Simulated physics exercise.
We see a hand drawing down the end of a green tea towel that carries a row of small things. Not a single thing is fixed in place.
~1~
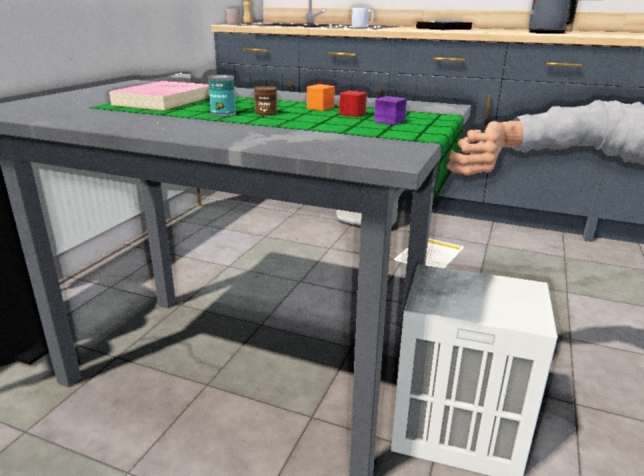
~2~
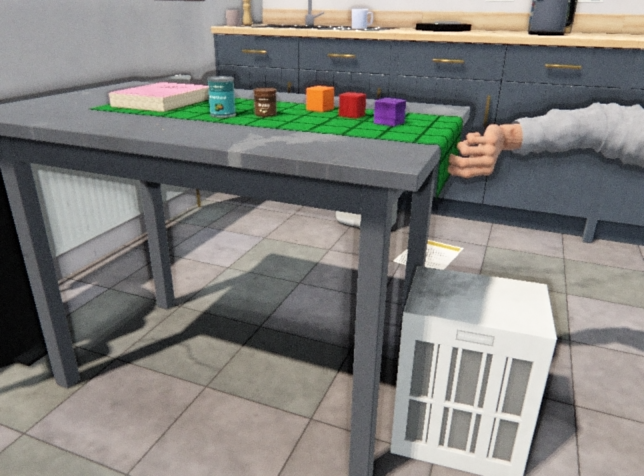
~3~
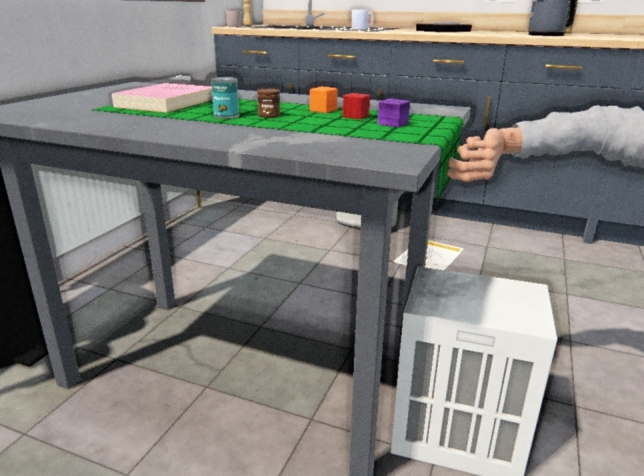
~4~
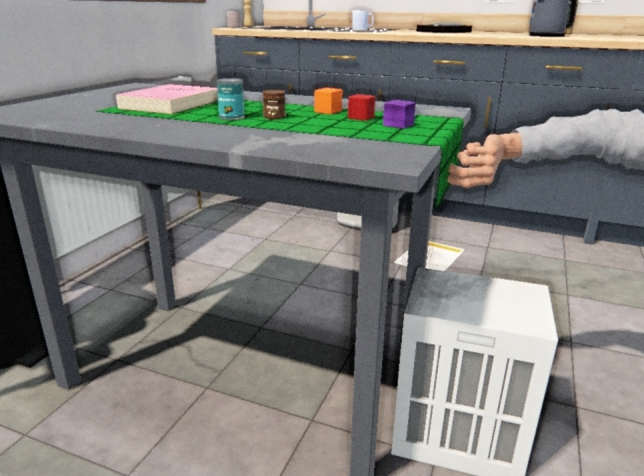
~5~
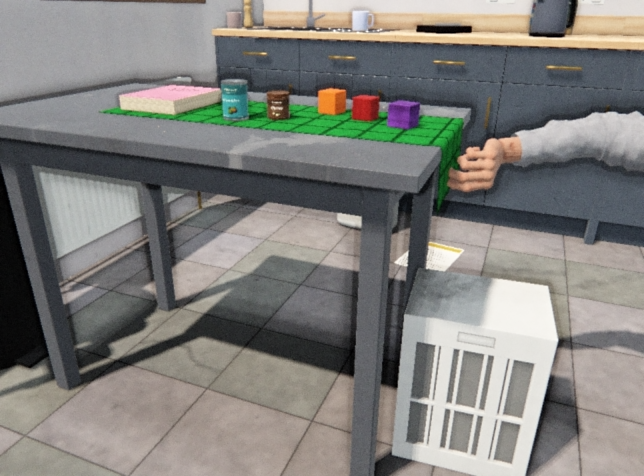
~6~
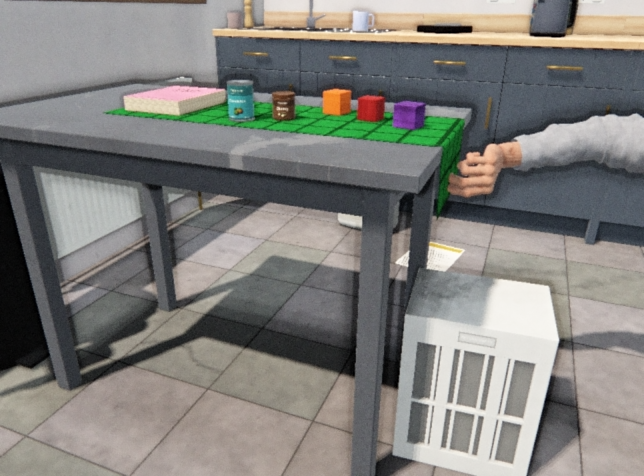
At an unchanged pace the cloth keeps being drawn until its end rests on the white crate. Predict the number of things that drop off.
The number is two.
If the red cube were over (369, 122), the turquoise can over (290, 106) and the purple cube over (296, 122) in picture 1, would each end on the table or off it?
In the end the red cube is no longer on top, the turquoise can is still on top, and the purple cube is still on top.
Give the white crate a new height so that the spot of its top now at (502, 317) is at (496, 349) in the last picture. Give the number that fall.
4.
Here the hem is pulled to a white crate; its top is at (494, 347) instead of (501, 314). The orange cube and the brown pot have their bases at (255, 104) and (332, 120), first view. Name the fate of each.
Orange cube: Safe; brown pot: Lost.
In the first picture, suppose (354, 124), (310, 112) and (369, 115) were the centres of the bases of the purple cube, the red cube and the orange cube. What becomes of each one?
So, the purple cube ends up down, the red cube makes it through, the orange cube ends up down.
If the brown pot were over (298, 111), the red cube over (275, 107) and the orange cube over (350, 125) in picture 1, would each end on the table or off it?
I reckon the brown pot hangs on, the red cube hangs on and the orange cube takes a fall.
A little later, hem near (444, 250); purple cube gone.
Next, hem on the crate; purple cube and red cube gone.
When it is over, hem on the crate; purple cube and red cube gone. The count of fallen things is two.
